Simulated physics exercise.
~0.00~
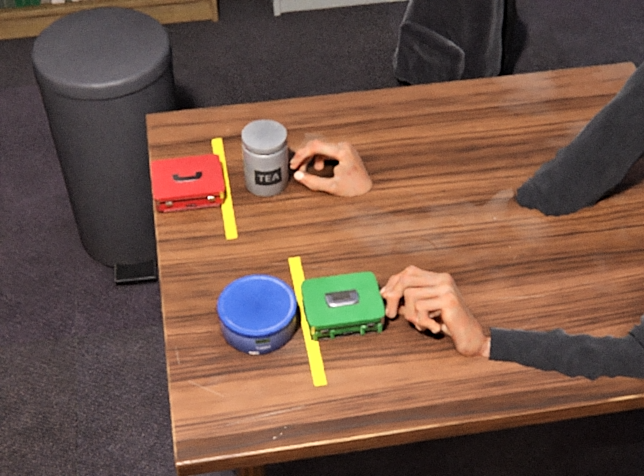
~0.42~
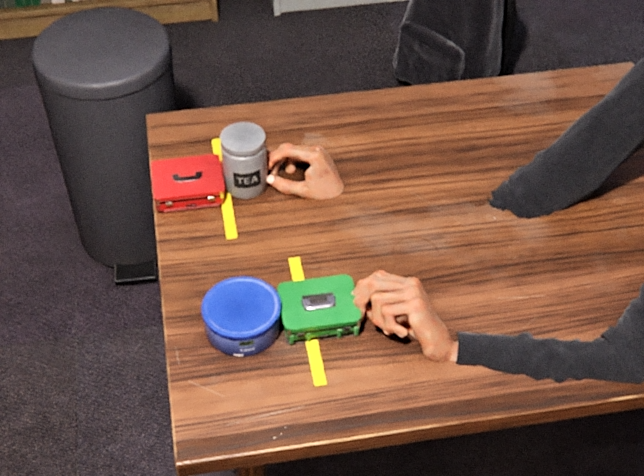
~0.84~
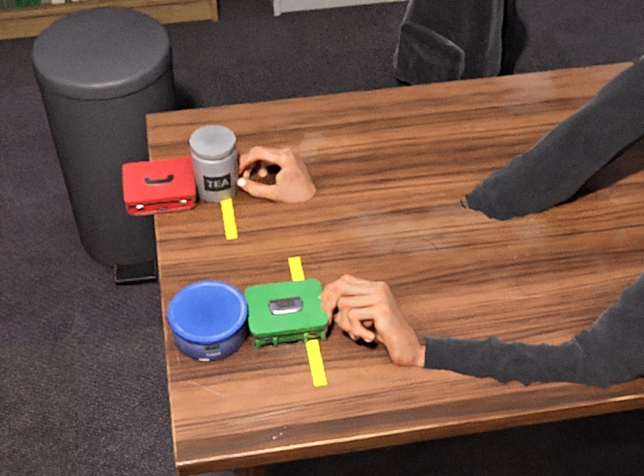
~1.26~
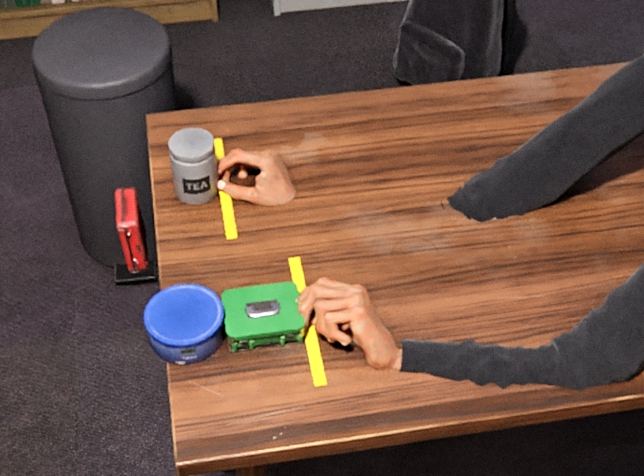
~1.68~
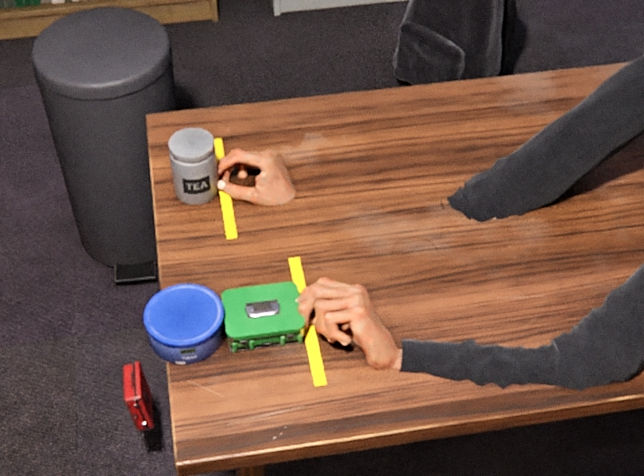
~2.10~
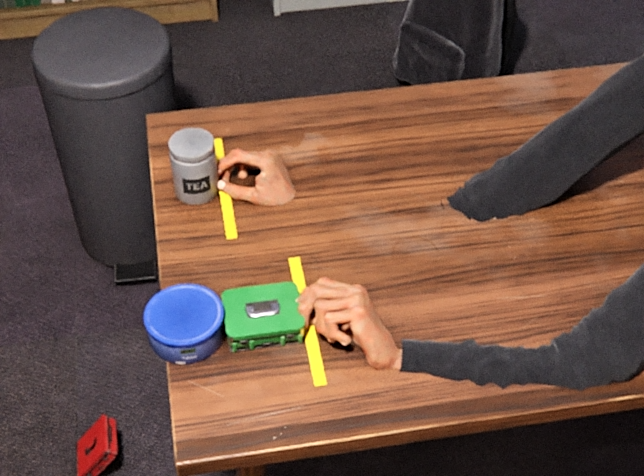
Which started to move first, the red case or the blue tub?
The blue tub started to move first, while the red case was still in its place until the grey jar pushed it a little later.
